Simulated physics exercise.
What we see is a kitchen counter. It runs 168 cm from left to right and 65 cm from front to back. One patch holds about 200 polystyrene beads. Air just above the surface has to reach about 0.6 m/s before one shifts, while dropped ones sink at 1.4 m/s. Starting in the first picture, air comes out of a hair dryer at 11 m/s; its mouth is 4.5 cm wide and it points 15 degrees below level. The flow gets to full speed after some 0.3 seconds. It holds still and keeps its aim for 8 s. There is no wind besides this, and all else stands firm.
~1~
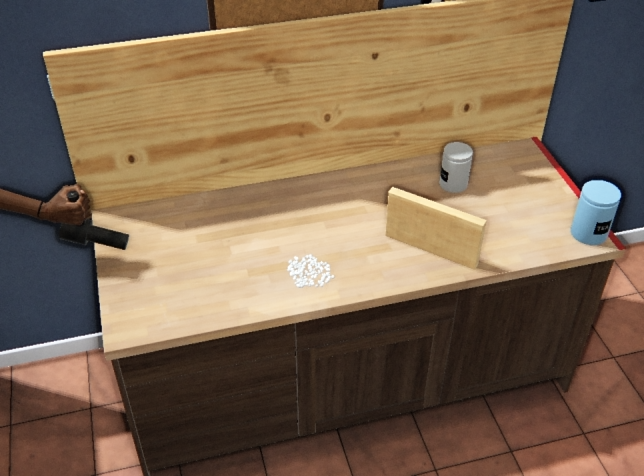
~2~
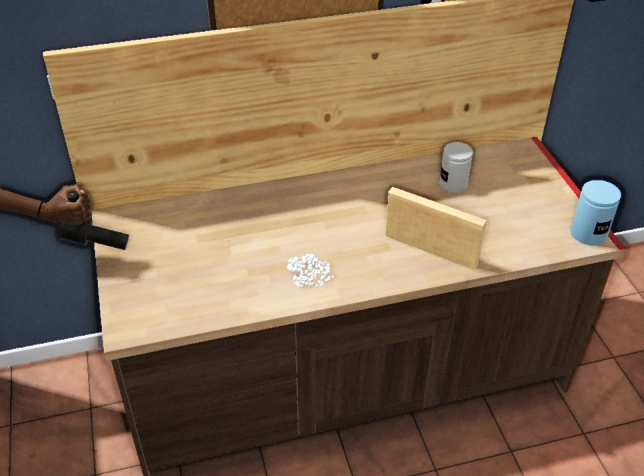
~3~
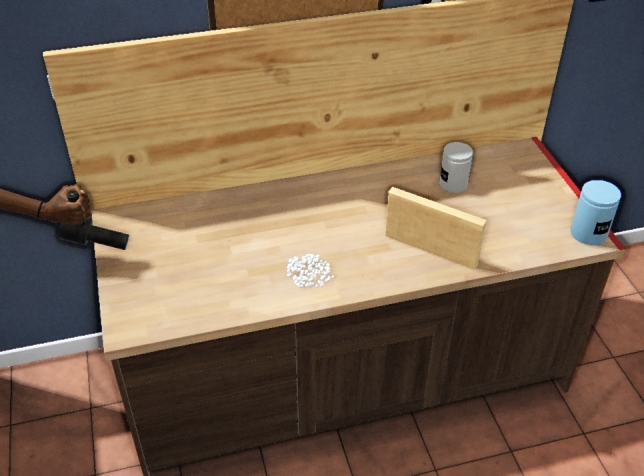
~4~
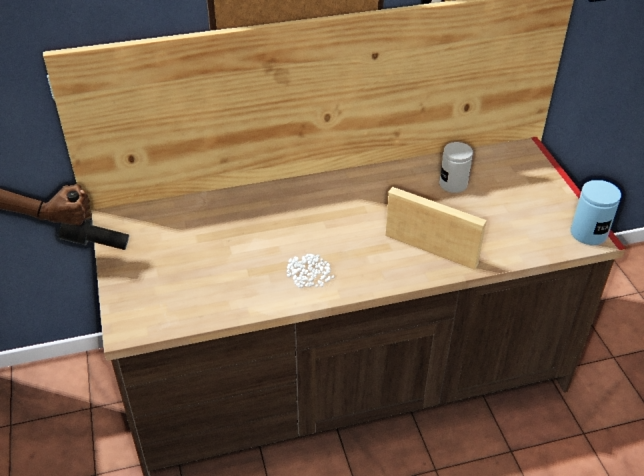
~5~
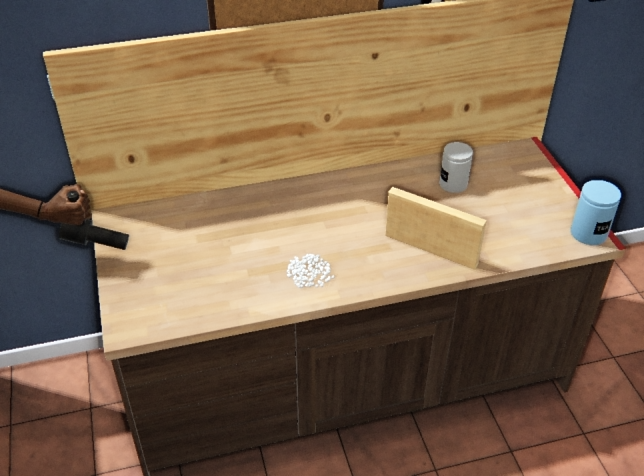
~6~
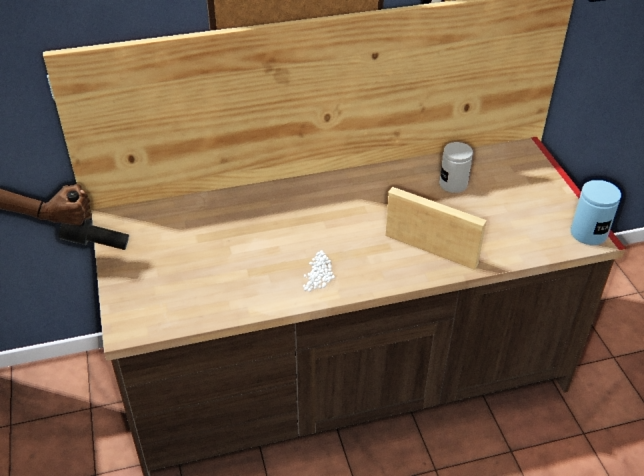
White beads lying still on a wooden kitchen counter, then many shifting slightly right as a hand holds a hair dryer at left.
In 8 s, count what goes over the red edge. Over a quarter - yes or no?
Over a quarter: No.
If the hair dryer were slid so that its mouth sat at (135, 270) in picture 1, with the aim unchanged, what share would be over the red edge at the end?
It would come out near 10 in a hundred.
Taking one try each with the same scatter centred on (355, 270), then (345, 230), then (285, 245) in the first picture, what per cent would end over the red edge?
About 0, 80 and 70 in a hundred, in that order.
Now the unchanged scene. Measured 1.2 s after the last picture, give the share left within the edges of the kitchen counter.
Close to 0 in a hundred are still there at that time.
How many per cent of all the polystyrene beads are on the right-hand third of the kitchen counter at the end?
Something close to 0 % ends up there.
Then, 1.2 s after the last picture, 0 % are on the move or not yet settled, 0 % are over the red edge.
Then, 2.2 s after the last picture, 0 % are on the move or not yet settled, 0 % are over the red edge.
Then, 4.1 s after the last picture, 0 % are on the move or not yet settled, 0 % are over the red edge.
Then, 7.7 s after the last picture, at the end, 0 % are over the red edge.
